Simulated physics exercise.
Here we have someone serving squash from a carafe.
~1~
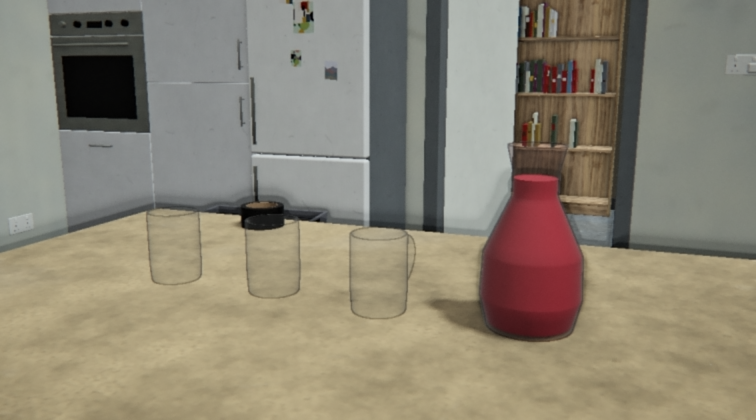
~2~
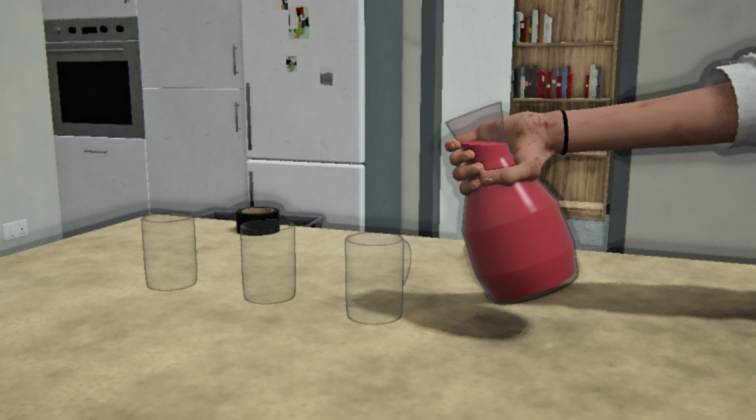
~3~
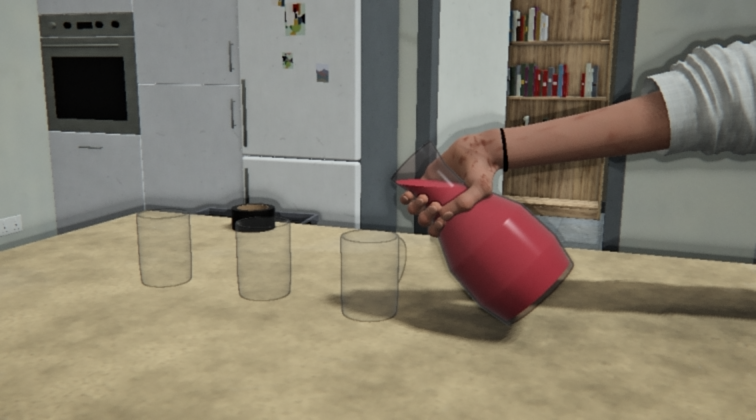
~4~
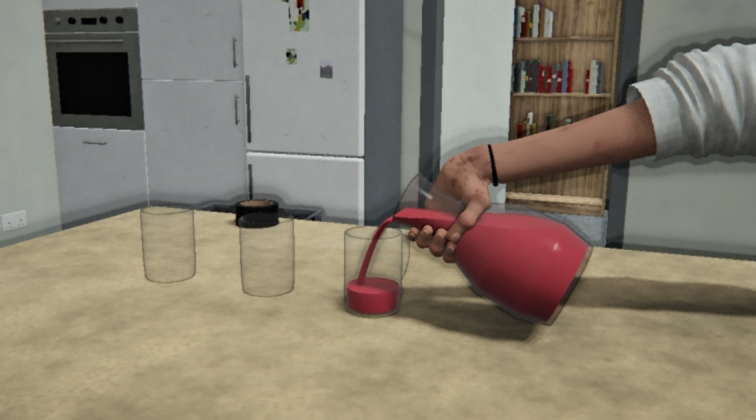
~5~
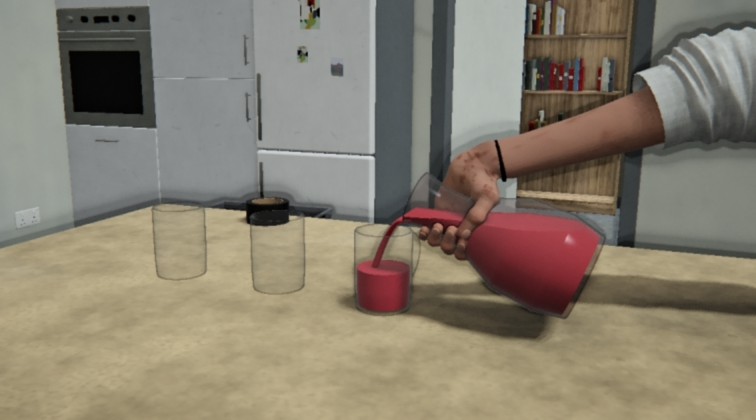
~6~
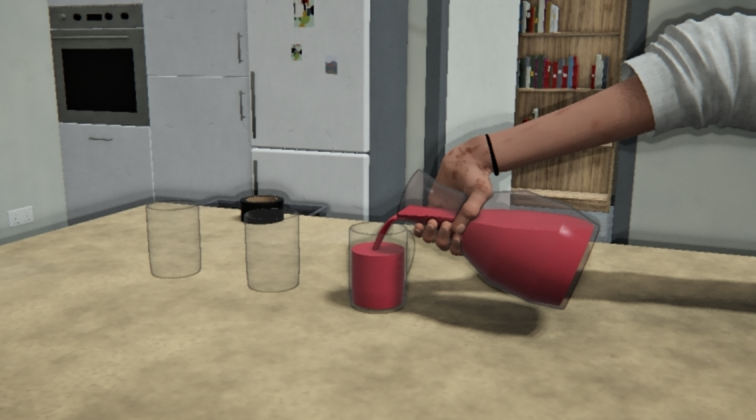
We see three clear mugs and a carafe of red squash on a counter; a hand lifts the carafe, tilts it leftward and pours a stream into the nearest mug, where the red level steadily rises.
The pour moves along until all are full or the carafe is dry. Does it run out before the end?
The squash goes round.
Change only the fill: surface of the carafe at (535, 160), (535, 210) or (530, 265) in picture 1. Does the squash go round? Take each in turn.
One after the other: Goes round, goes round, falls short.
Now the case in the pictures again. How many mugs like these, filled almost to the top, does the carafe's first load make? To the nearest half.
It makes near 4.0.
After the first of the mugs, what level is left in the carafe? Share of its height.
I make it 45 per cent.
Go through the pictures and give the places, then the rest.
The first frame shows at the start; carafe (533, 234) about three quarters full; three mugs, the last at (175, 243).
In the second frame, a hand has the carafe; carafe (503, 198) tipped 20° with all of its load; the first is empty.
In the third frame, the carafe is tipped; carafe (473, 225) tipped 45° with all of its load; three mugs, the last at (165, 245).
In the fourth frame, the stream is running; carafe (484, 240) tipped 65° with nearly all of its load; the first is about a quarter full.
In the fifth frame, the stream is running; carafe (495, 235) tipped 70° with nearly all of its load; three mugs, the last at (180, 238).
In the sixth frame, the stream is running; carafe (490, 229) tipped 70° with about three quarters of its load; the first is about two thirds full.
Shortly, the first is about three quarters full.
Then, the first is done and the carafe has about three quarters of its load.
At the finish, all three are full and about a quarter of the squash is over.
